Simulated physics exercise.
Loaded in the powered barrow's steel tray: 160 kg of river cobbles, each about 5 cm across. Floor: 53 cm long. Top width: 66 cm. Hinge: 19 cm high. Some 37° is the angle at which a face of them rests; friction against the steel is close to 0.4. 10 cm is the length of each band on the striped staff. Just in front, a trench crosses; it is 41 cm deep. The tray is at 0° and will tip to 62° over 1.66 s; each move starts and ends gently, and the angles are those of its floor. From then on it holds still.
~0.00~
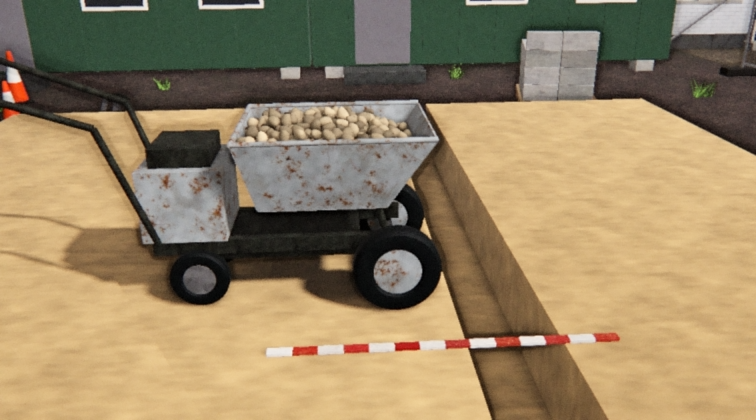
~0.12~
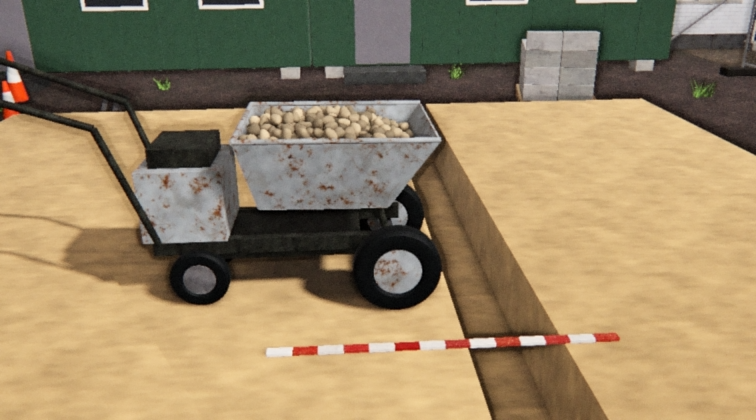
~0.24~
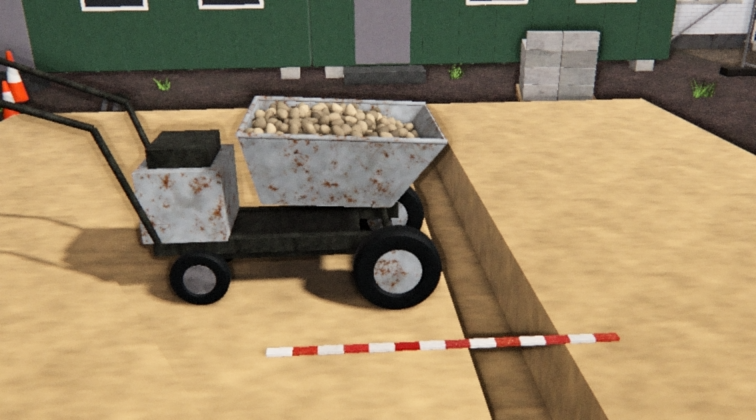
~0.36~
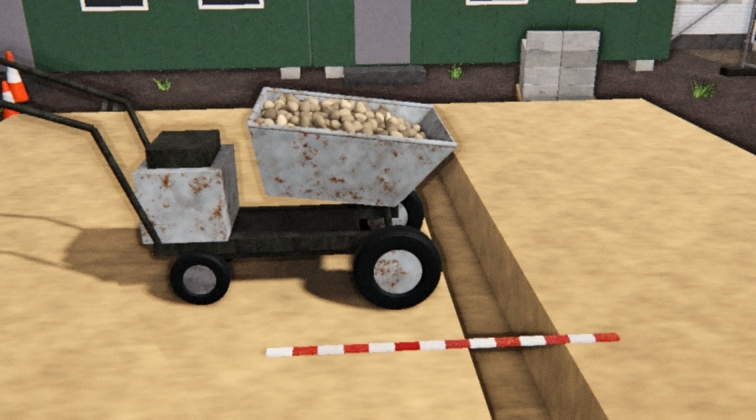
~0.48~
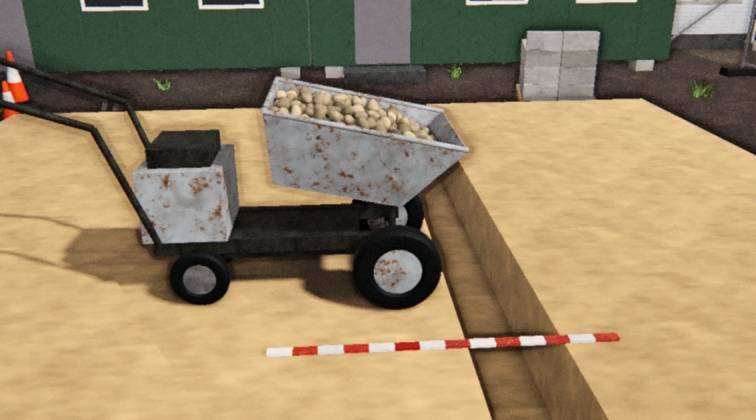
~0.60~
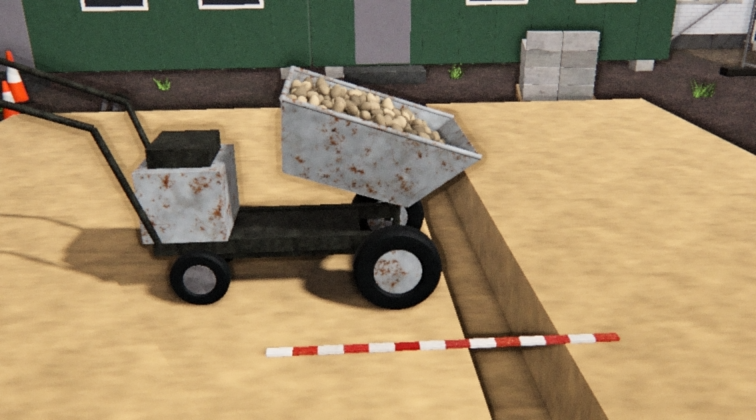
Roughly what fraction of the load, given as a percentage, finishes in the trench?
Some 21 per cent of the stones.
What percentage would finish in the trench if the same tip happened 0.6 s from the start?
That works out at about 10 in a hundred.
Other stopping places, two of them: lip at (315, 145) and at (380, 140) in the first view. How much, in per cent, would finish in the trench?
Roughly 60 in a hundred from the first, 60 in a hundred from the second.
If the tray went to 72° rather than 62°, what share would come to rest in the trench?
Near 35 per cent then.
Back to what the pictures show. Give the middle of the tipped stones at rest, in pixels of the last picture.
Their middle lands near (555, 265).
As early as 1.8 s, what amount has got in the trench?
By then, around 0 percent.
After 1.2 s the floor is at 52°; 100 % in the tray; the foremost stones are at (514, 178).
After 1.8 s the floor is at 62°; 74 % in the tray, 1 % in the trench, 25 % past the trench; the foremost stones are at (619, 258).
After 2.1 s the floor is at 62°; 53 % in the tray, 3 % in the trench, 44 % past the trench; the foremost stones are at (680, 256).
After 4.1 s the floor is at 62°; 30 % in the tray, 21 % in the trench, 50 % past the trench; the foremost stones are at (739, 275).
